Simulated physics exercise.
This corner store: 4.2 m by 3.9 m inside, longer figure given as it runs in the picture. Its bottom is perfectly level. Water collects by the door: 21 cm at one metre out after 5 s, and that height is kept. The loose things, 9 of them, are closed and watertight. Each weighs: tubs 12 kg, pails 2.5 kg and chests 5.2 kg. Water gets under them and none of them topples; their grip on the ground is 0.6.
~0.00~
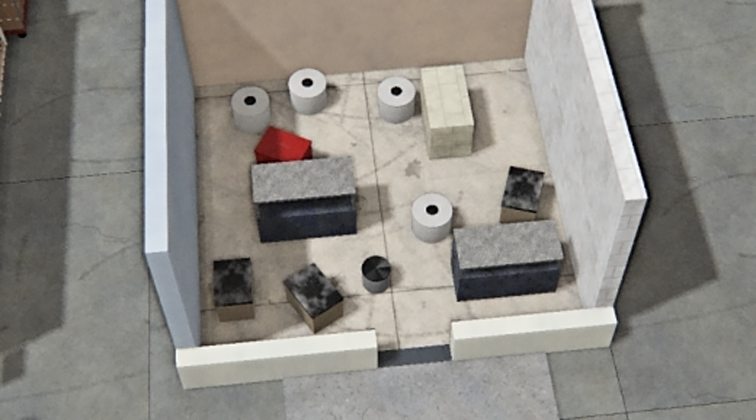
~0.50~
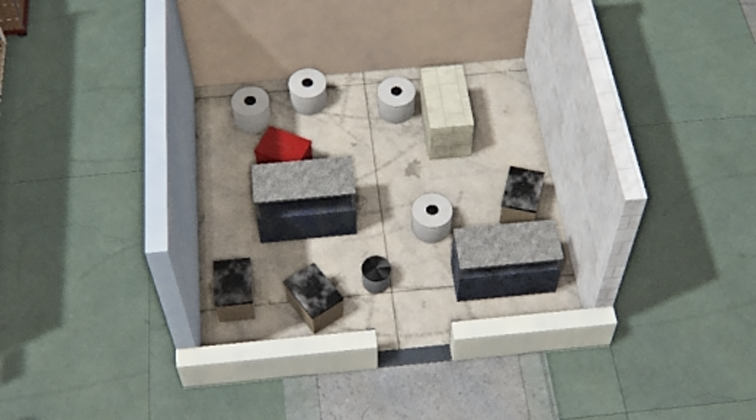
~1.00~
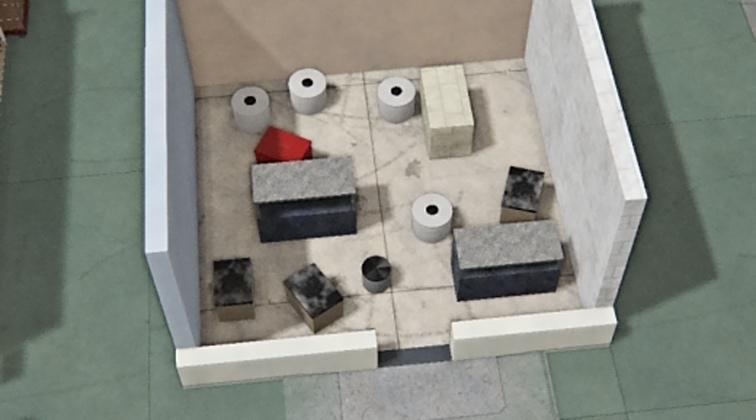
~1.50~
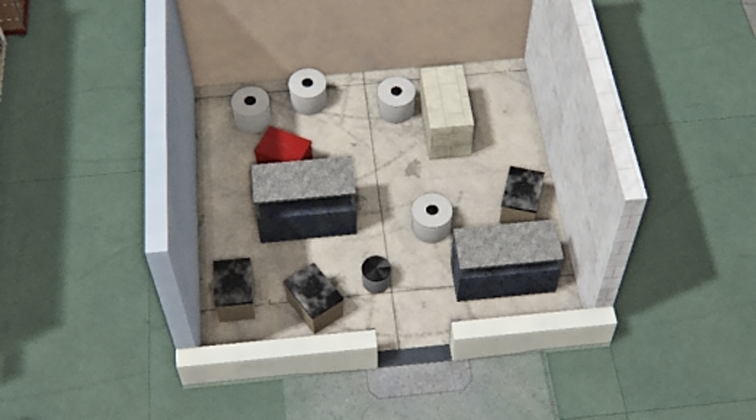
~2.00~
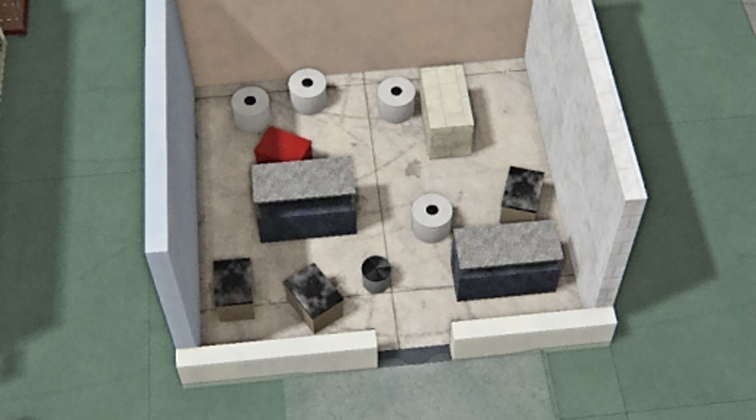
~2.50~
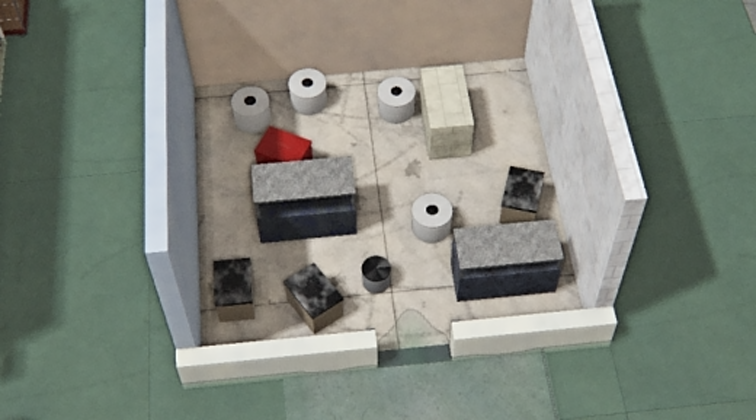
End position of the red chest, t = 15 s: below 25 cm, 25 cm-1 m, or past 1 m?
25 cm to 1 m.
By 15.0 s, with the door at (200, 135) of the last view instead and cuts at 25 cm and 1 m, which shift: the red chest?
The red chest drifts well away.
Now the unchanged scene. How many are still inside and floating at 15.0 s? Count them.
I'd say 8 of them.
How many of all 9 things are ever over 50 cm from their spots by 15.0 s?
Tally: 9.
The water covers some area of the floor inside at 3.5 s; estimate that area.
Wet area: Approx. 1.5 m2.
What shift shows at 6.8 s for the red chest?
Some 0 cm from the start.
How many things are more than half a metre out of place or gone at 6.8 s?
I make it 1 by then.
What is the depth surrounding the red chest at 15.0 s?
Near 7 cm deep.
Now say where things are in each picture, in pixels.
In the first frame, the red chest at (283, 146), on the bottom; water covers 0.0 m2; 0 of 9 have shifted.
In the second frame, the red chest at (283, 146) rests on the ground; water covers 0.0 m2; 0 of 9 have shifted.
In the third frame, the red chest at (283, 146) rests on the ground; 0.0 m2 under water; 0 of 9 have shifted.
In the fourth frame, the red chest at (283, 146), on the bottom; 0.0 m2 under water; 0 of 9 have shifted.
In the fifth frame, the red chest at (283, 146) rests on the ground; 0.0 m2 under water; 0 of 9 have shifted.
In the sixth frame, the red chest at (283, 146) rests on the ground; 0.2 m2 under water; 0 of 9 have shifted.
After 3.5 s the red chest is near (283, 146), 0.0 m from its start, aground; 0 afloat.
After 6.8 s the red chest is near (283, 146), 0.0 m from its start, aground; 1 afloat.
After 11.0 s the red chest is near (288, 158), 0.2 m from its start, afloat; 6 afloat.
After 15.0 s the red chest is near (271, 106), 0.6 m from its start, afloat; 8 afloat.
